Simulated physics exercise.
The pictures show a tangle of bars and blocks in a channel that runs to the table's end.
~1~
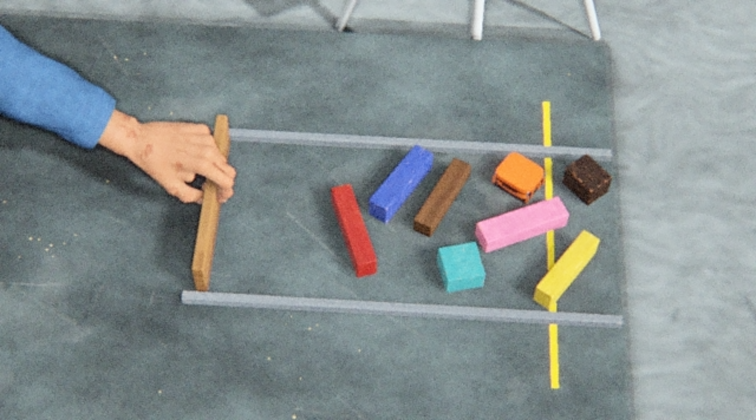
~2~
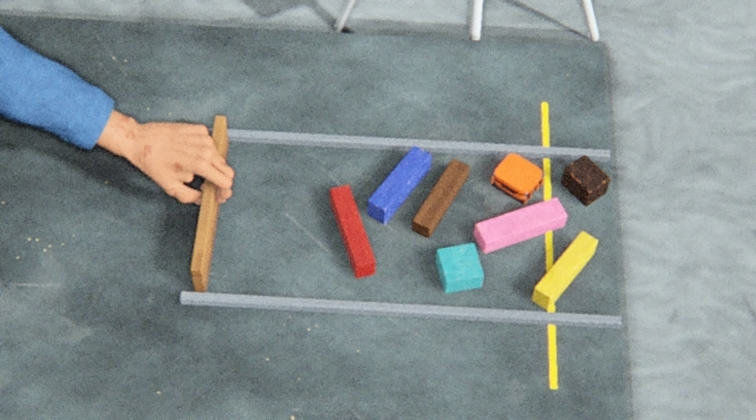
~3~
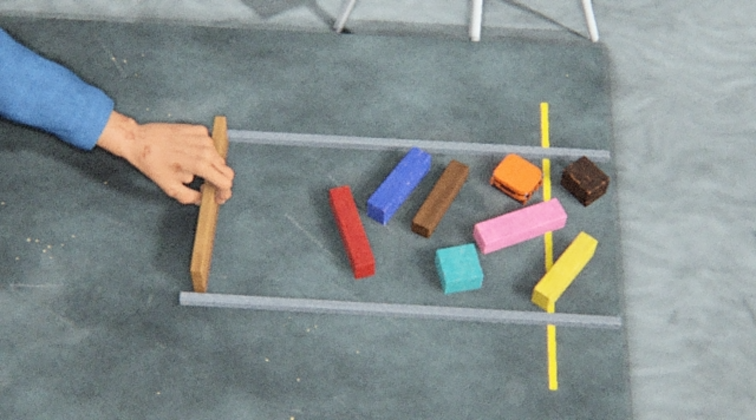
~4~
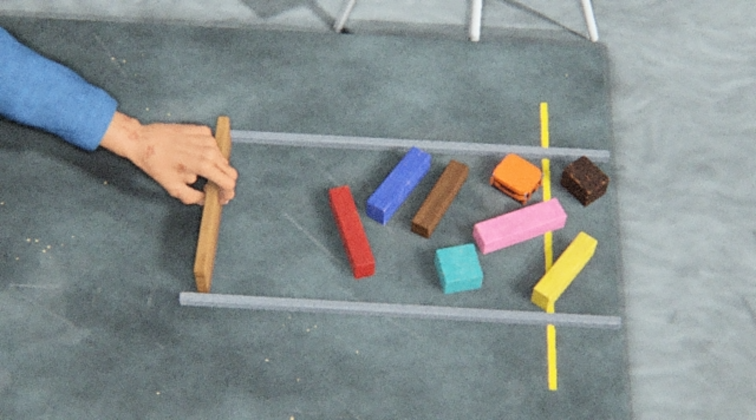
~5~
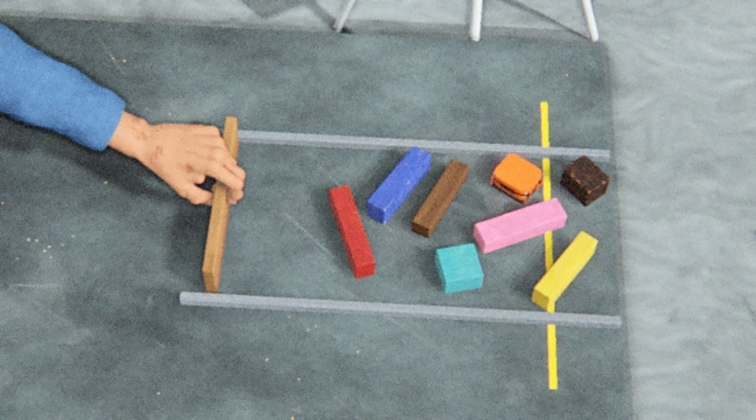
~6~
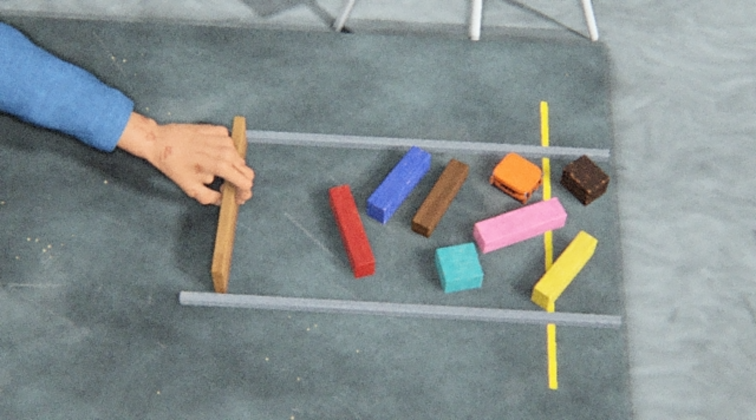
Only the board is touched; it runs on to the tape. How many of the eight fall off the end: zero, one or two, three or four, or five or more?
As it turns out, the number that fall off is three or four.
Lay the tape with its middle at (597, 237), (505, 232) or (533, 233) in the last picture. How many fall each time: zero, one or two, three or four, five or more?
Taking them in turn, more than four; one or two; 1 or 2.
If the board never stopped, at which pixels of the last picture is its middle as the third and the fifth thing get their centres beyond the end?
Near (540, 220) and (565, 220).
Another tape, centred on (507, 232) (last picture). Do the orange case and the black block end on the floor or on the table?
The orange case survives, the black block falls.
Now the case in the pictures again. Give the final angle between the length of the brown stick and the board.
Near 20 degrees.
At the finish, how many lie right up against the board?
That makes 2.
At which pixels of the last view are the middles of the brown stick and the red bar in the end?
About (598, 201), and the other about (560, 245).
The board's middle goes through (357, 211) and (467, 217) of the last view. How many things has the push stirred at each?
The counts are 2 and 7.
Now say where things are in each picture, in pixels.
Black block (587, 180); yellow bar (567, 269); pink bar (522, 224); board (212, 202); tape (550, 234), in the first frame.
Yellow bar (565, 270); orange case (518, 179), in the second frame.
Pink bar (520, 226); blue bar (399, 185), in the third frame.
Black block (585, 181); turquoise block (458, 269), in the fourth frame.
Yellow bar (565, 271); board (222, 204), in the fifth frame.
Black block (585, 180); yellow bar (564, 270); pink bar (520, 225); board (231, 204); tape (548, 234), in the sixth frame.
Soon after, none off yet; black block at rest near (585, 180); yellow bar at rest near (564, 270); pink bar at rest near (520, 225).
After that, none off yet; black block at rest near (585, 180); yellow bar at rest near (564, 270); pink bar moving near (530, 224).
And then, none off yet; black block displaced about its own width near (616, 178); yellow bar displaced a little near (583, 274); pink bar displaced about its own width near (617, 215).
In the end, the number that fall off is three or four; gone, orange case, pink bar and black block.
